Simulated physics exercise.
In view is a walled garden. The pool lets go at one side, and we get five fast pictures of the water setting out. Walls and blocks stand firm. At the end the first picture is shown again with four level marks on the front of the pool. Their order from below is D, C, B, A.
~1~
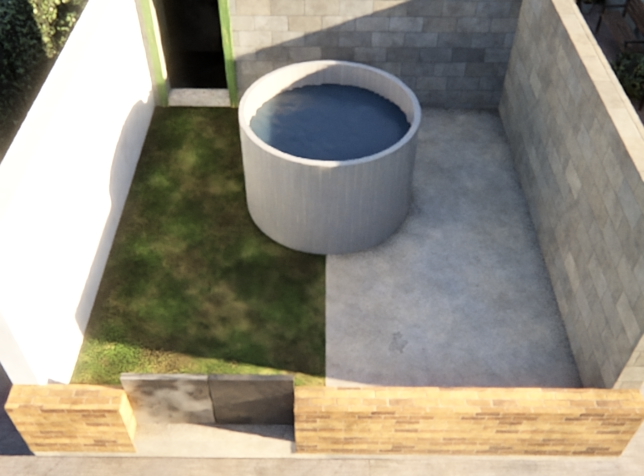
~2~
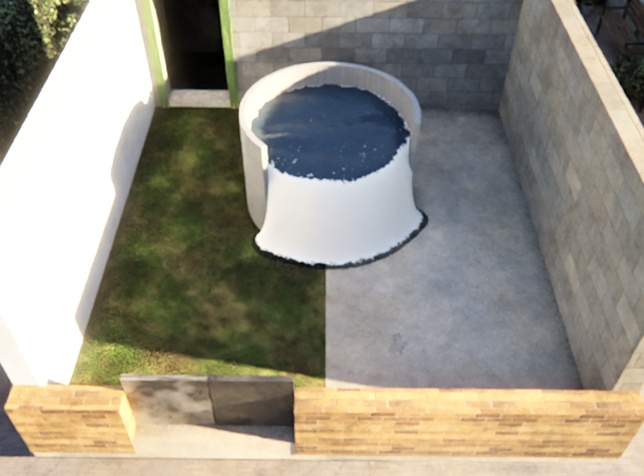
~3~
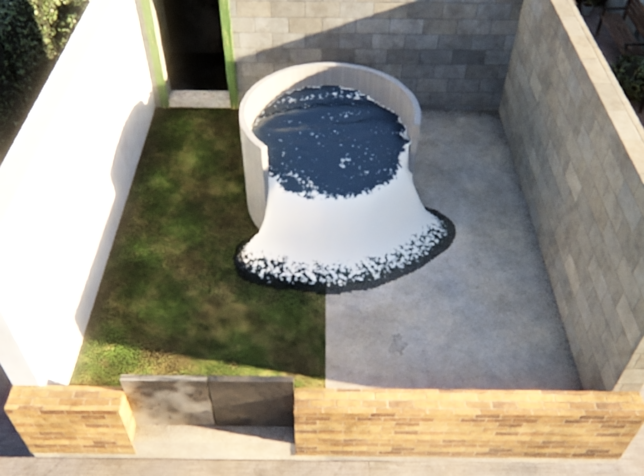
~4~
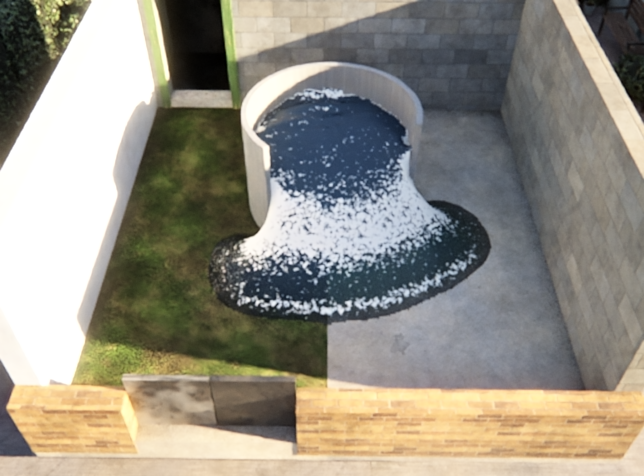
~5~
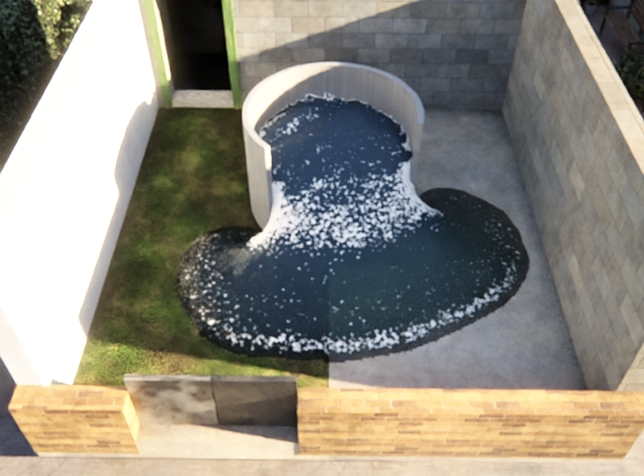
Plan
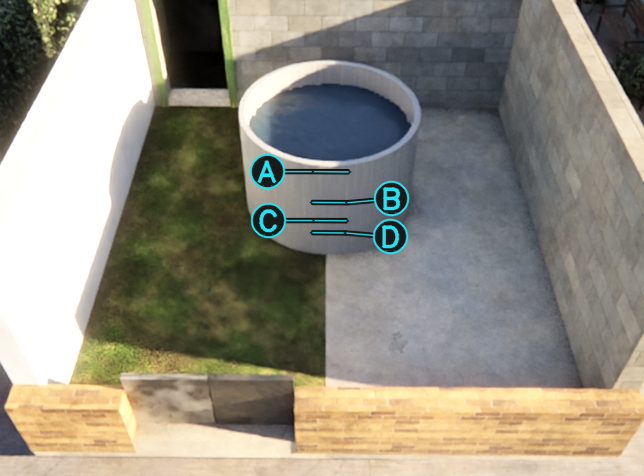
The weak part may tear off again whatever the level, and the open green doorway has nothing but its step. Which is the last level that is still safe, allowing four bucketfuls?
B is the one.
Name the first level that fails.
Here it is level A.
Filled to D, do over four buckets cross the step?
No.
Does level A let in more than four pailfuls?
Yes, that goes wrong.
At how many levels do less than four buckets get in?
Three.
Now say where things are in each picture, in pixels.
Water in the pool at rest, its middle at (329, 128); foot of the green doorway at (200, 106); shut gate at (210, 382).
Water covers 3 % of the ground and shows as far out as (420, 213).
Water covers 7 % of the ground and shows as far out as (445, 221).
Water covers 15 % of the ground and shows as far out as (217, 278).
Water covers 27 % of the ground and shows as far out as (188, 298).
On the marked copy, A at (330, 171); B at (329, 202); C at (329, 220); D at (329, 232); from the bottom up D, C, B, A.
With A, about 11 bucketfuls get in.
With B, a splash gets over, under a bucket.
With C, nothing gets over.
With D, nothing gets over.
